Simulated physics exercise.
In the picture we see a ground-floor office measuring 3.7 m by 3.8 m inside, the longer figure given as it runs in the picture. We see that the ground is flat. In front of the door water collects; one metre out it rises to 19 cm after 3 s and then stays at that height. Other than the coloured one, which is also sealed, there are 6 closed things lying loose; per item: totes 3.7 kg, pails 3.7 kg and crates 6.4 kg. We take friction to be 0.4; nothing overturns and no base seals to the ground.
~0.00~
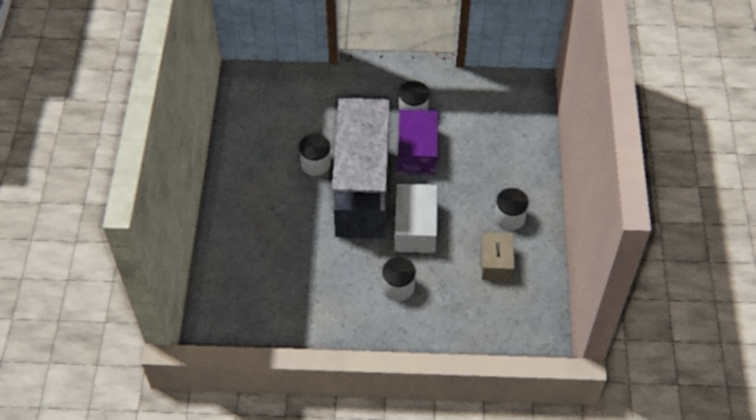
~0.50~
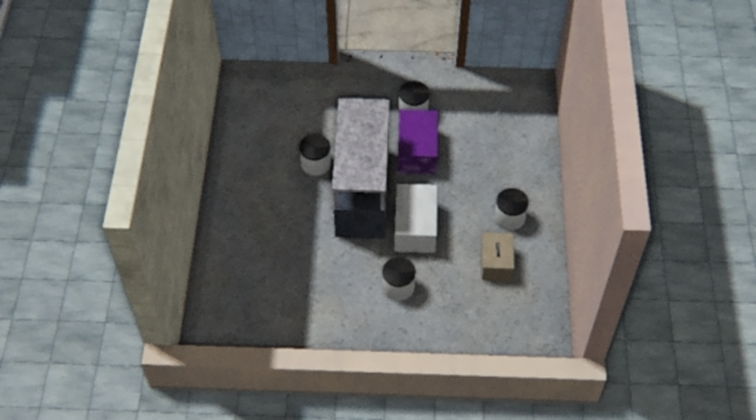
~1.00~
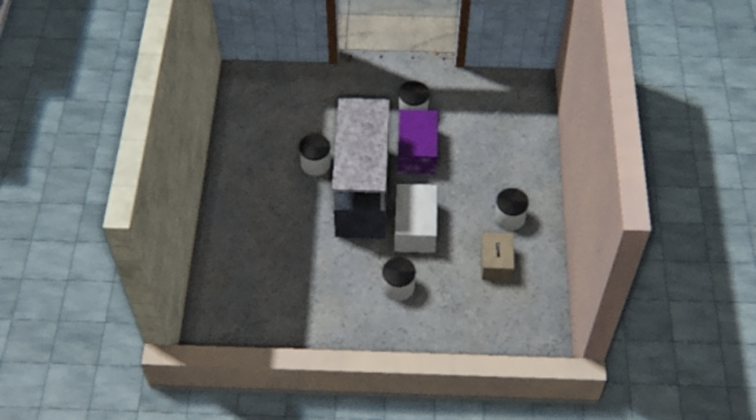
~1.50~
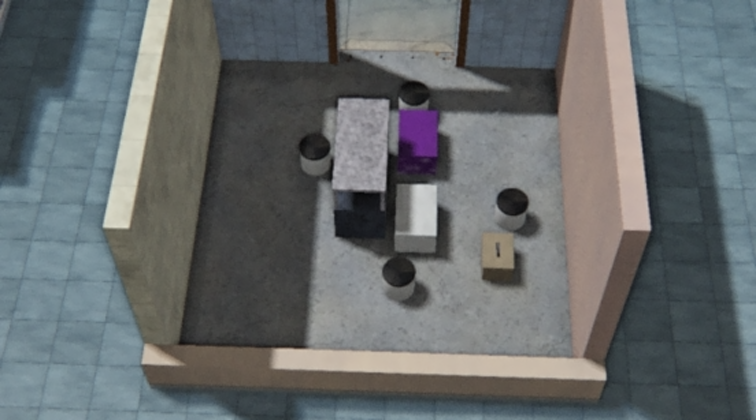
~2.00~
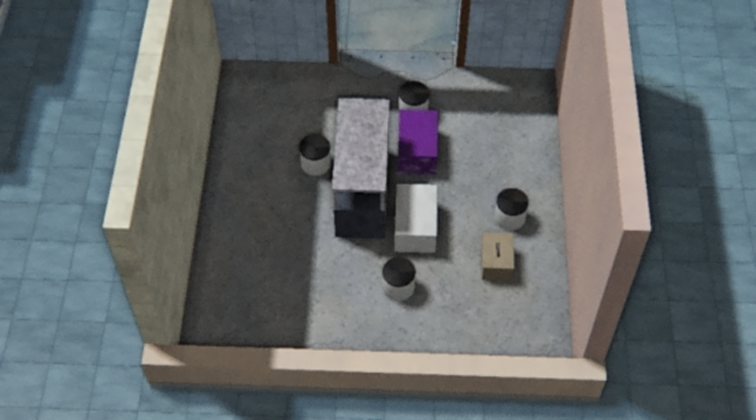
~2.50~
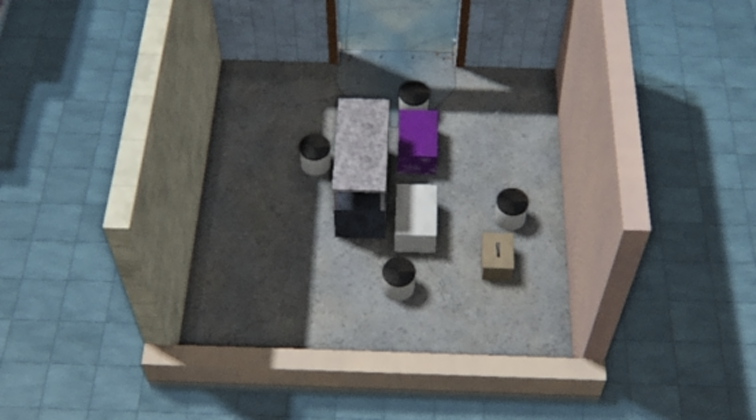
Water slowly spread into a shallow pool outside the door at the back of a roofless room, while the purple crate, the pails and the other boxes inside all stayed where they were.
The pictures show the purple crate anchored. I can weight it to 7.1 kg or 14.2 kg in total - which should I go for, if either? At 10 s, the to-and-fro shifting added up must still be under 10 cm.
Neither will work.
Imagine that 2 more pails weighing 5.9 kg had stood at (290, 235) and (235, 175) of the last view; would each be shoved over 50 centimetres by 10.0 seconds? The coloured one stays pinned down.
First one: Inside the limit; second one: Beyond the limit.
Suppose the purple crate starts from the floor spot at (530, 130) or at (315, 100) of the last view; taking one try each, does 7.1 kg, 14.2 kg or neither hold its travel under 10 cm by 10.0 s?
In that order: Only the larger holds; neither is enough.
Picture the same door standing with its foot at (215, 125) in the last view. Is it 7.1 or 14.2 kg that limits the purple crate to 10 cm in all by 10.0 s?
If so, then both options fall short.
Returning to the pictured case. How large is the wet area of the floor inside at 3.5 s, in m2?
The covered patch comes to about 2.5 m2.
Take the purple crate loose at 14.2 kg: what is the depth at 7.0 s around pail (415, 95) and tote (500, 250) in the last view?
I'd estimate 8 cm for the first and 11 cm for the second.
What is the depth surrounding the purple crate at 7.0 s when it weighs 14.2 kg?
Depth: Approx. 9 cm.
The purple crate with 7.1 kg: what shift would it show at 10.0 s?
Close to 150 centimetres.
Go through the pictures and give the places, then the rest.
The purple crate at (418, 133), on the bottom; water covers 0.0 m2; 0 of 7 have shifted, in the first picture.
The purple crate at (418, 133), on the bottom; 0.0 m2 under water; 0 of 7 have shifted, in the second picture.
The purple crate at (418, 133) rests on the ground; 0.0 m2 under water; 0 of 7 have shifted, in the third picture.
The purple crate at (418, 133), on the bottom; water covers 0.0 m2; 0 of 7 have shifted, in the fourth picture.
The purple crate at (418, 133) rests on the ground; water covers 0.1 m2; 0 of 7 have shifted, in the fifth picture.
The purple crate at (418, 133) rests on the ground; 0.7 m2 under water; 0 of 7 have shifted, in the sixth picture.
After 3.5 s the purple crate would be 18 cm from its start with 7.1 kg and 3 cm from its start with 14.2 kg; 4 cm of water round it then.
After 4.5 s the purple crate would be 97 cm from its start with 7.1 kg and 84 cm from its start with 14.2 kg; 5 cm of water round it then.
After 7.0 s the purple crate would be 210 cm from its start with 7.1 kg and 226 cm from its start with 14.2 kg; 9 cm of water round it then.
After 10.0 s the purple crate would be 159 cm from its start with 7.1 kg and 206 cm from its start with 14.2 kg; 11 cm of water round it then.
